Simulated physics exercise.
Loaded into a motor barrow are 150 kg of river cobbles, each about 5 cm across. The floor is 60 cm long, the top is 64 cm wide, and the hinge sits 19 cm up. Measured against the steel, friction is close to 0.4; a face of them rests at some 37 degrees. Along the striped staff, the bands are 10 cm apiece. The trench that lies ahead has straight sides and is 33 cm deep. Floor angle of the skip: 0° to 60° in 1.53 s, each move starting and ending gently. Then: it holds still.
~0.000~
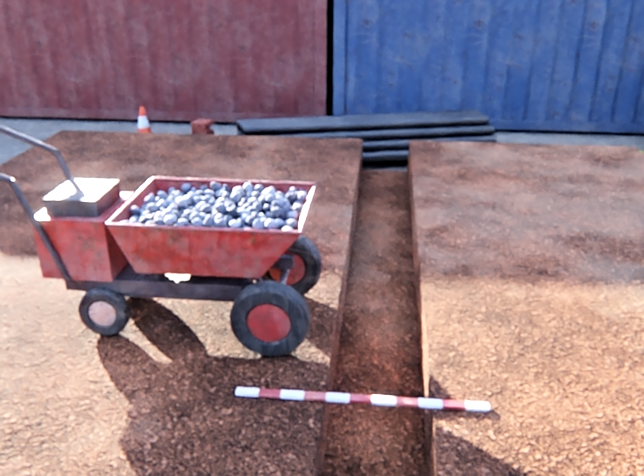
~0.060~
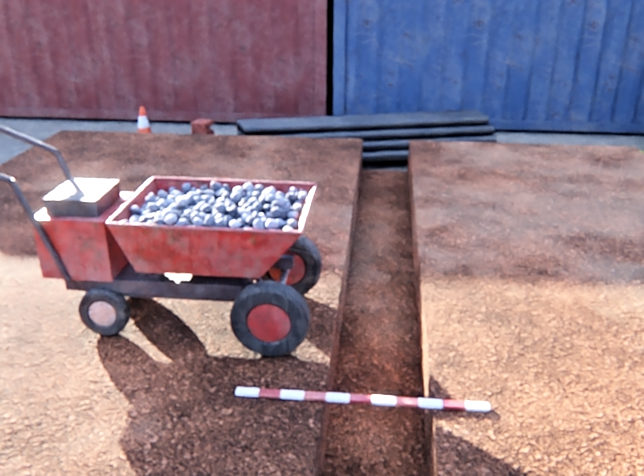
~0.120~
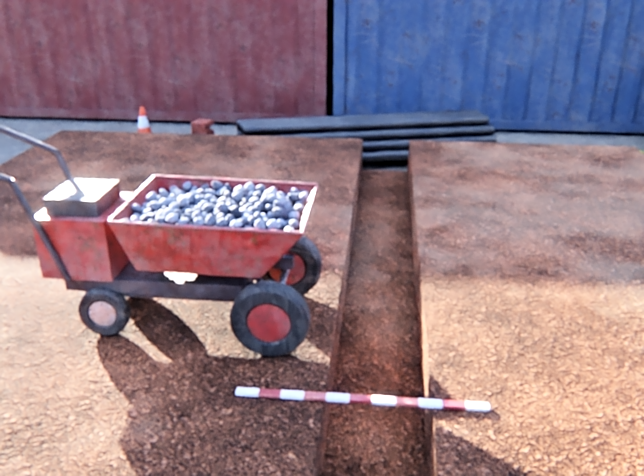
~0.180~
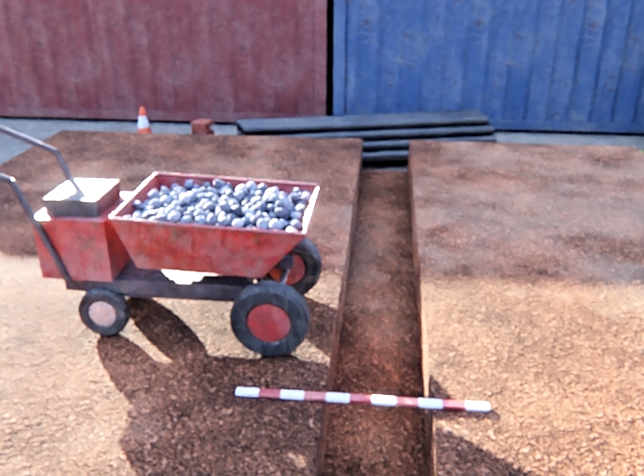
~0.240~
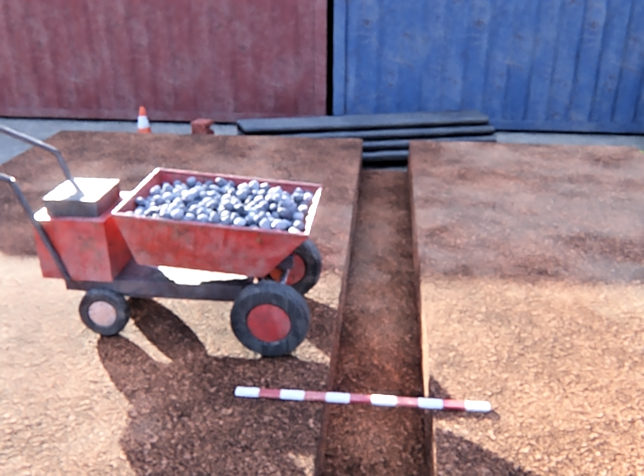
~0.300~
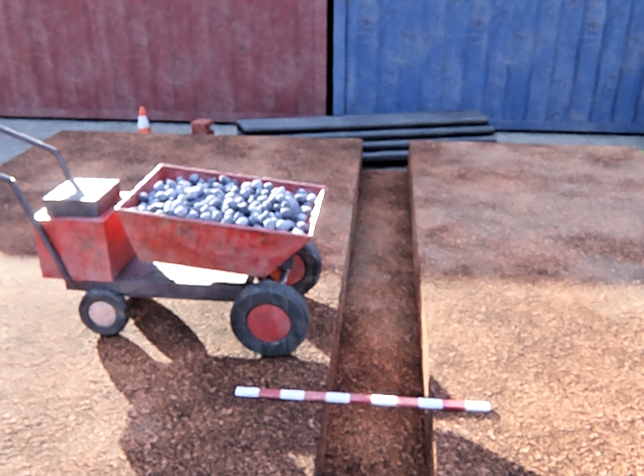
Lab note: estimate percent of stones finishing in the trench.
Approx. 71 %.
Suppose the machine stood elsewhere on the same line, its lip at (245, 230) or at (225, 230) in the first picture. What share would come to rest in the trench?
First place: Near 80%; second place: Near 70%.
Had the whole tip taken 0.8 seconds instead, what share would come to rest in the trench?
Trench share: Approx. 60%.
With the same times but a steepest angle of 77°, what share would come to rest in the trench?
With that change, near 80 per cent.
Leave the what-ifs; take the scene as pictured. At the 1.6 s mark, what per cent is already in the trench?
About 25%.
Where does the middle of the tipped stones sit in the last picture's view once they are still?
(397, 369).
After 1.1 s the floor is at 51°; 100 % in the skip; the foremost stones are at (376, 264).
After 1.6 s the floor is at 60°; 73 % in the skip, 25 % in the trench, 2 % past the trench; the foremost stones are at (447, 334).
After 2.0 s the floor is at 60°; 46 % in the skip, 42 % in the trench, 12 % past the trench; the foremost stones are at (521, 350).
After 3.9 s the floor is at 60°; 16 % in the skip, 71 % in the trench, 13 % past the trench; the foremost stones are at (579, 372).
